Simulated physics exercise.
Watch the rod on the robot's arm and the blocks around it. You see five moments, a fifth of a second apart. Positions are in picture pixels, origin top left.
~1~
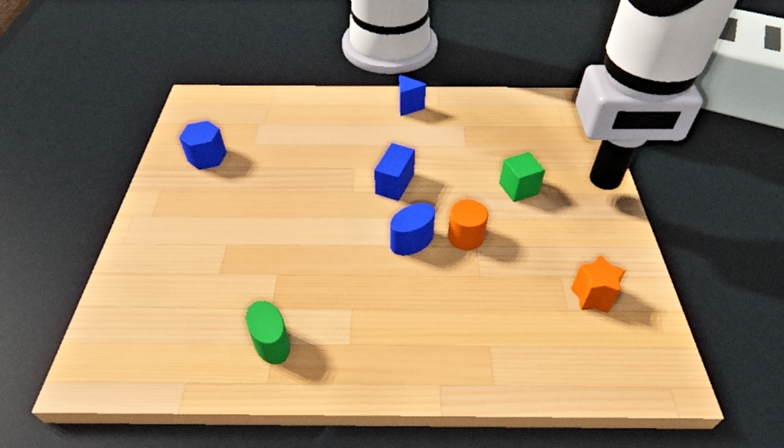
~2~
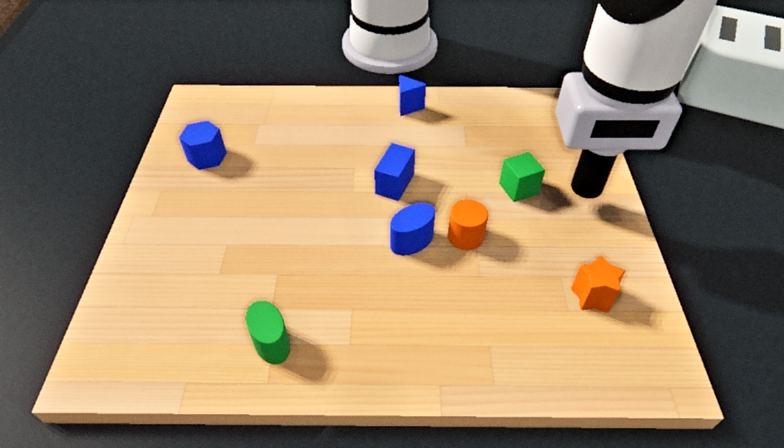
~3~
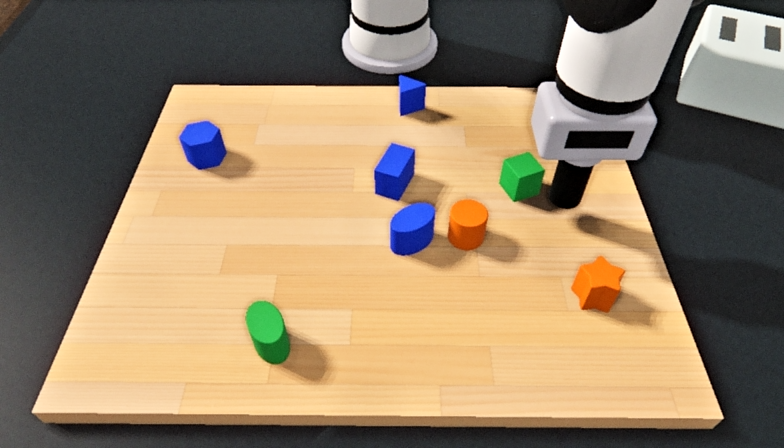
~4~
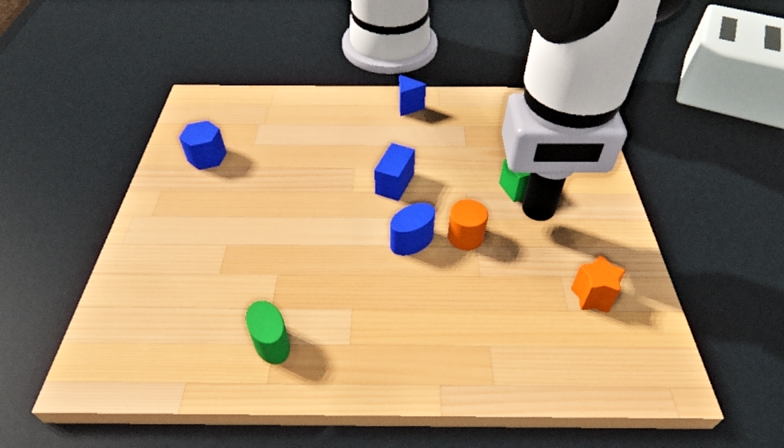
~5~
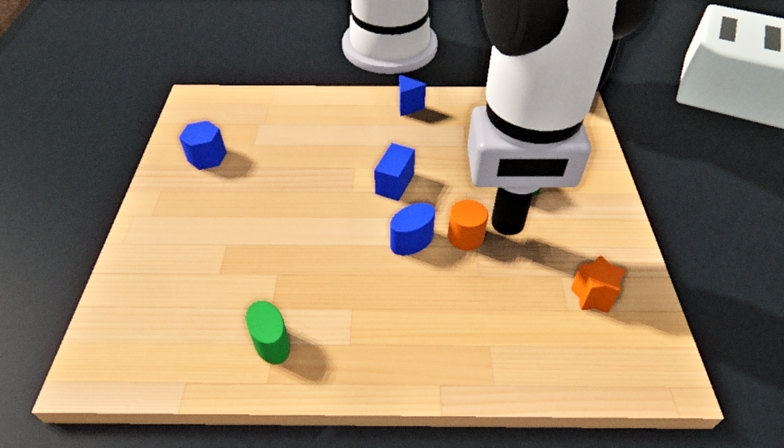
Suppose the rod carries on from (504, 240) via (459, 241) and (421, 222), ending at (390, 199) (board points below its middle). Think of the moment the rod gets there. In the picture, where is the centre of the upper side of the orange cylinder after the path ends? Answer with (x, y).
Its top middle will sit at (357, 171).
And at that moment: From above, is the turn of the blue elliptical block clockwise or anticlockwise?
In a top view, it turns counterclockwise.
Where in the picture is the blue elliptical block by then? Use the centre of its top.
Around pixel (383, 211).
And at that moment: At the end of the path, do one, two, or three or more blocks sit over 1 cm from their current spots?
The number of blocks that move over 1 cm is three or more.
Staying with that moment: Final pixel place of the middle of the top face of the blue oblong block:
About (381, 151).
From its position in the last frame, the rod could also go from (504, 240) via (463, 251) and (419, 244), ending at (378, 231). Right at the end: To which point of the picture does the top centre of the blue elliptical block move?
Pixel (350, 191).
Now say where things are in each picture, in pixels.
Rod tip at (605, 181); block tops, blue oblong block at (395, 159); blue elliptical block at (413, 217); orange cylinder at (469, 212); green square block at (525, 164), in the first frame.
Rod at (586, 189); blocks unchanged, in the second frame.
Rod at (564, 199); blocks unchanged, in the third frame.
Rod at (538, 211); blocks unchanged, in the fourth frame.
Rod at (507, 224); blue oblong block at (395, 159); blue elliptical block at (413, 217); orange cylinder at (469, 212); green square block hidden, in the fifth frame.
On the path given first. One third of the way, rod at (461, 225); blue elliptical block at (396, 213), turned 50° anticlockwise; orange cylinder at (430, 203).
Two thirds of the way, rod at (422, 206); blue oblong block at (390, 155), turned 20° clockwise; blue elliptical block at (383, 211), turned 90° anticlockwise; orange cylinder at (393, 184).
At the end, rod at (390, 183); blue oblong block at (381, 151), turned 70° clockwise; blue elliptical block at (383, 211), turned 90° anticlockwise; orange cylinder at (357, 171); green square block in place.
